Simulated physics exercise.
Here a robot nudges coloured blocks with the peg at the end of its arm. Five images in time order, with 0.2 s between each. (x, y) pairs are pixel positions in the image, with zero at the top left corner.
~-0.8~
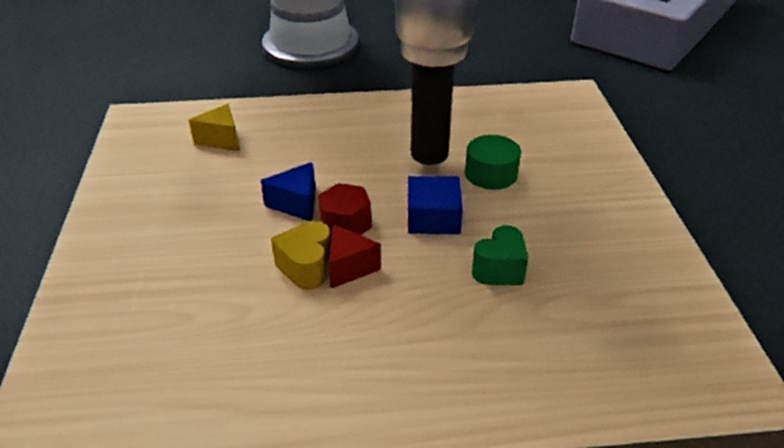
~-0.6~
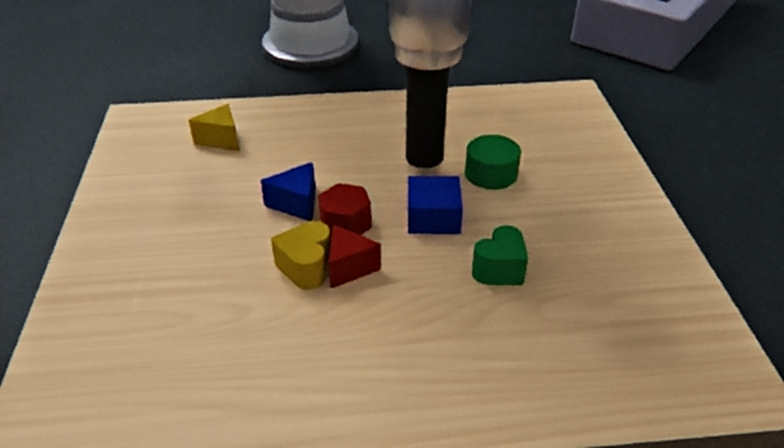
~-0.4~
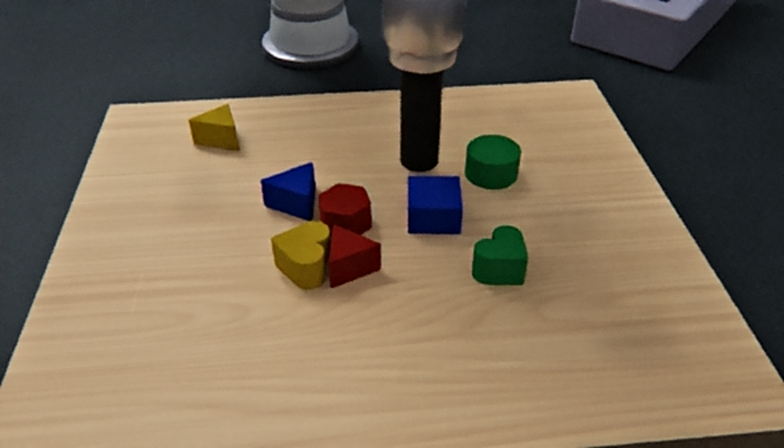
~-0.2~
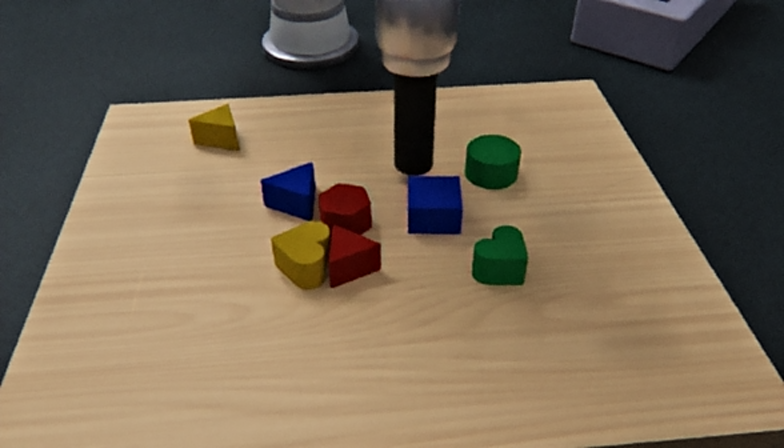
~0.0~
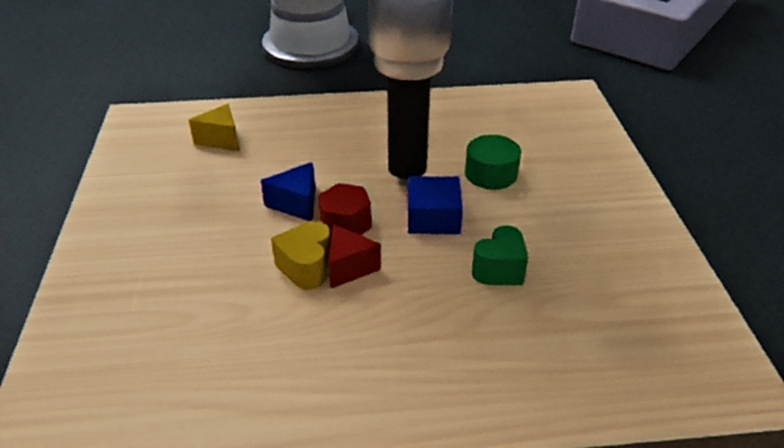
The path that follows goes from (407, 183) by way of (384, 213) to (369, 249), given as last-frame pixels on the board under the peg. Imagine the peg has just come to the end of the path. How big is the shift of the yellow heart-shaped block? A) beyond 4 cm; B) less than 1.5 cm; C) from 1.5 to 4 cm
B.
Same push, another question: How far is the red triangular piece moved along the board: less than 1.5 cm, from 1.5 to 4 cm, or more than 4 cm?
Less than 1.5 cm.
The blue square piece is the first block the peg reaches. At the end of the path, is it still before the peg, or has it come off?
The peg will have lost it.
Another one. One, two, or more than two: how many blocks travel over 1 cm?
Going by the path, two blocks will move.
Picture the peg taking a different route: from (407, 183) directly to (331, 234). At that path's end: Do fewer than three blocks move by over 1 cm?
Final answer: Yes.
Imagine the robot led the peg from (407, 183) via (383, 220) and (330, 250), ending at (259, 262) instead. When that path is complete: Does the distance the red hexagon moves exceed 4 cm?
Final answer: Yes.
On the path given first. Halfway along, peg at (383, 198); red hexagon at (341, 200); blue square piece at (432, 200), turned 45° anticlockwise.
At the end, peg at (369, 235); yellow heart-shaped block at (298, 244); red hexagon at (325, 208), turned 25° clockwise; red triangular piece at (346, 246); blue square piece at (432, 204), turned 60° anticlockwise.
